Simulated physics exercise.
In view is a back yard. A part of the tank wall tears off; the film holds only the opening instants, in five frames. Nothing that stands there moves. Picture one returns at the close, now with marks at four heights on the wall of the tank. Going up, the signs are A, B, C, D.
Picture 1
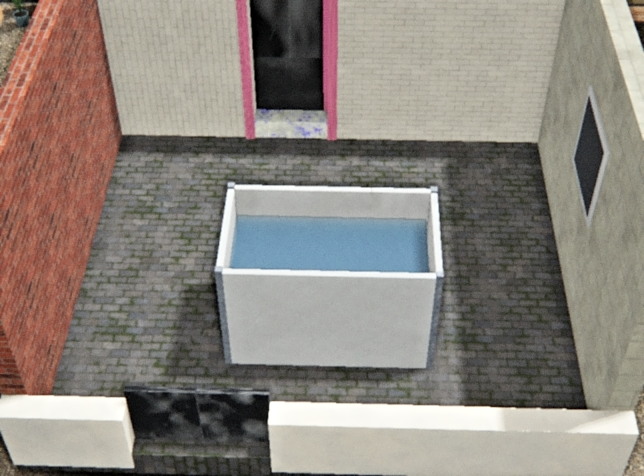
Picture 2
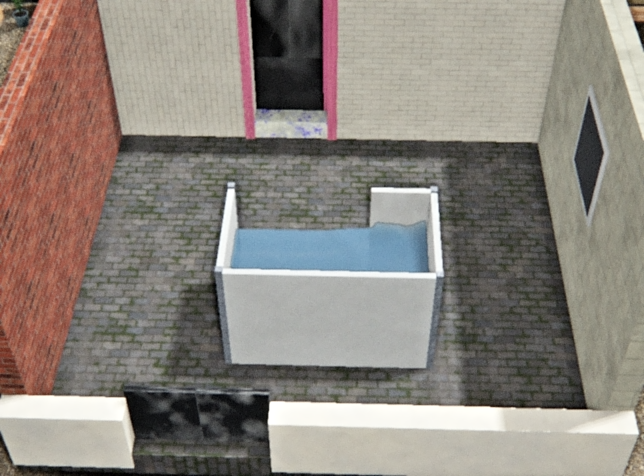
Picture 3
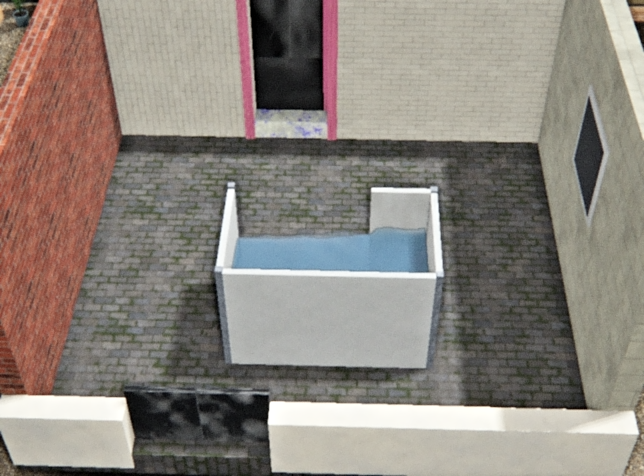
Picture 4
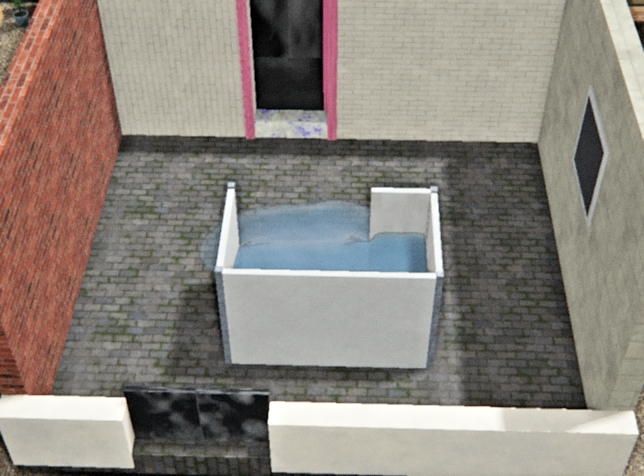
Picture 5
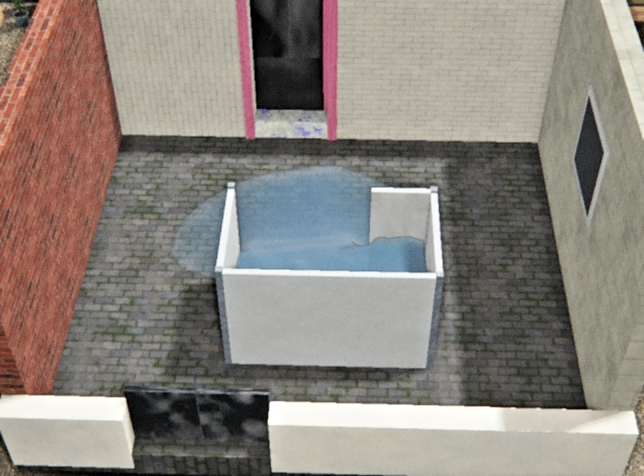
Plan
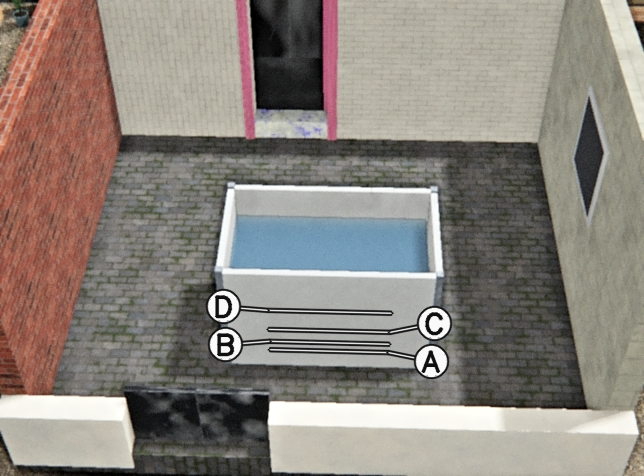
The video shows a white rectangular tank of blue water in a paved, walled yard with a pink-framed doorway; most of its back wall disappears, and water pours out behind it, spreading across the paving toward the left.
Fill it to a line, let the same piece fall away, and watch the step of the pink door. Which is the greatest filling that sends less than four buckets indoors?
Take C.
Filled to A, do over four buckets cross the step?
No, not at all.
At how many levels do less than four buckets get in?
Three of them.
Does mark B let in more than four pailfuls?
No.
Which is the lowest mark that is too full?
That would be D.
In white, A at (329, 351); B at (329, 342); C at (329, 330); D at (329, 311); from the bottom up A, B, C, D.
For mark A, nothing gets over.
For mark B, nothing gets over.
For mark C, a bucket or two gets in.
For mark D, about 10 bucketfuls get in.
